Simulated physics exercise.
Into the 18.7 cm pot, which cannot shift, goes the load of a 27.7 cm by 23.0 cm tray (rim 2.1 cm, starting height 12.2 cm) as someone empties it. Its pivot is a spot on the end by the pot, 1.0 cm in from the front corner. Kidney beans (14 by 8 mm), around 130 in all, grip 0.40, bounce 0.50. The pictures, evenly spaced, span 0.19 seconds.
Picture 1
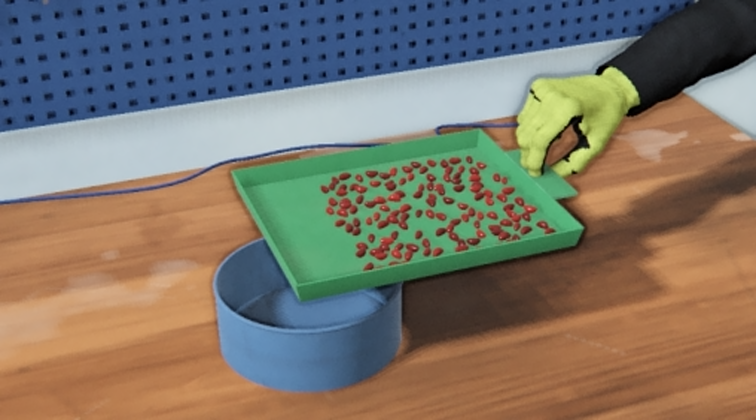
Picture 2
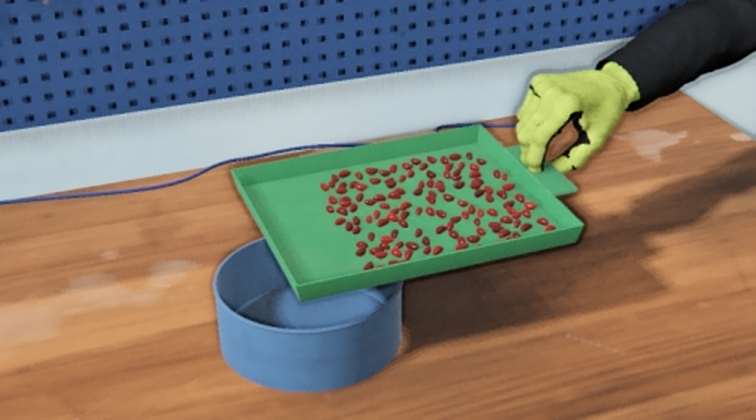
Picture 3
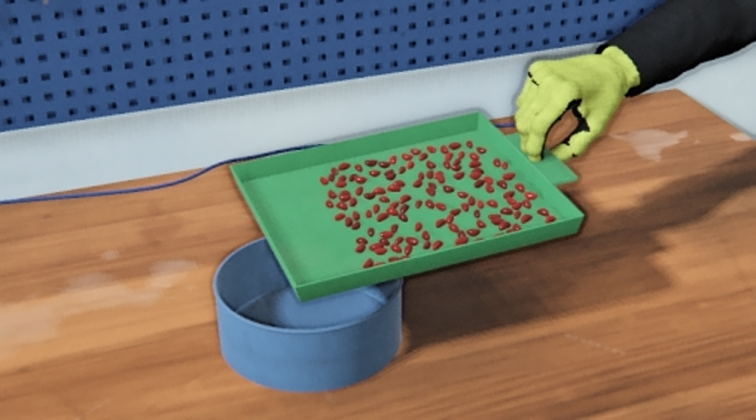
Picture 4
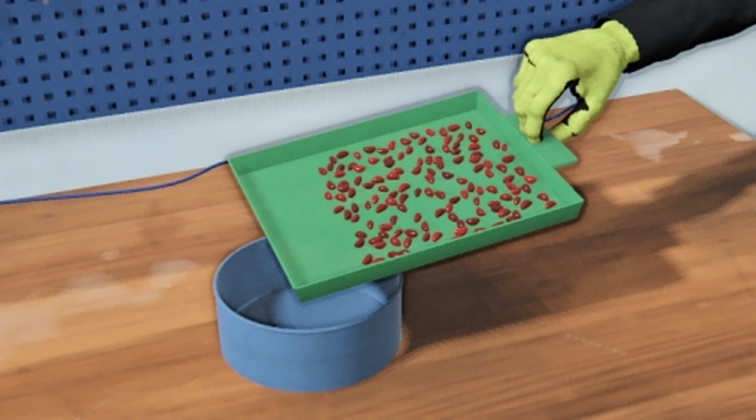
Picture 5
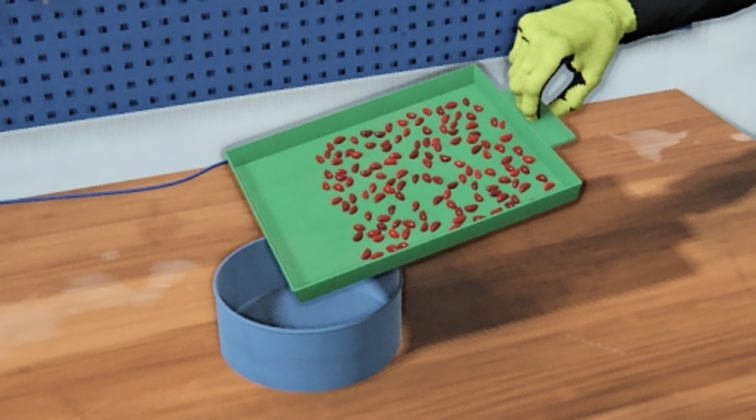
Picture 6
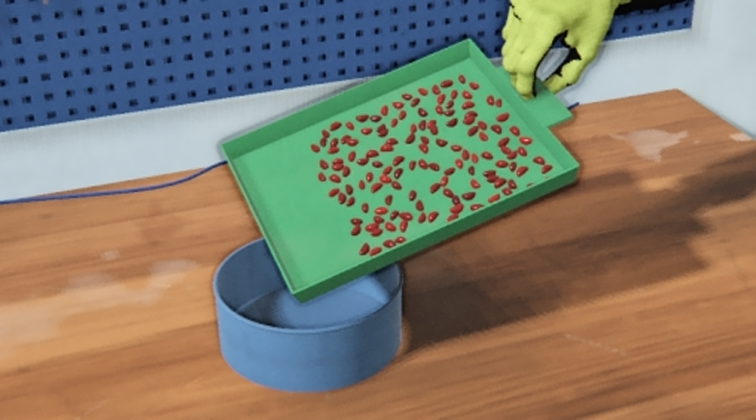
Green tray of scattered red beans tilting steadily as a yellow-gloved hand raises its right end above a blue pot.
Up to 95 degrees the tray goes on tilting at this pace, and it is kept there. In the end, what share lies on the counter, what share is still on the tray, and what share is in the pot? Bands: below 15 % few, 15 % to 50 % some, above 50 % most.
Result: Counter: Most, left on the tray: Few, pot: Few.
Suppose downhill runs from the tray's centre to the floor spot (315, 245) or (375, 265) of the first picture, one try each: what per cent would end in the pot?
Approximately 0 percent, then 0 percent.
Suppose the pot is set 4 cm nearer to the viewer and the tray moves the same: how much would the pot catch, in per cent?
Expect something close to 0 per cent.
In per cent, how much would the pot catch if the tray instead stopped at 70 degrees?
Then about 0 per cent.
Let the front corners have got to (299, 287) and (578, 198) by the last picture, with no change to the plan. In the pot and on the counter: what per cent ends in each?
The pot gets 0 and the counter 100.
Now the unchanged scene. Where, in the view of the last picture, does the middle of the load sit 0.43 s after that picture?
Approximately (266, 293) in the final picture.
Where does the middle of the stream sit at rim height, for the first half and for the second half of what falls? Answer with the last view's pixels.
(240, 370) or so first, later (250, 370).
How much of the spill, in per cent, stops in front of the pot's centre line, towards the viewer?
Some 100 per cent.
Then, 0.26 s after the last picture, tilt 57 degrees; the tray holds 100 %, the pot 0 %.
Then, 0.43 s after the last picture, tilt 82 degrees; the tray holds 75 %, the pot 0 %.
Then, 0.73 s after the last picture, tilt 95 degrees; the tray holds 0 %, the pot 0 %.
In the end, counter 100 %, tray 0 %, pot 0 %.
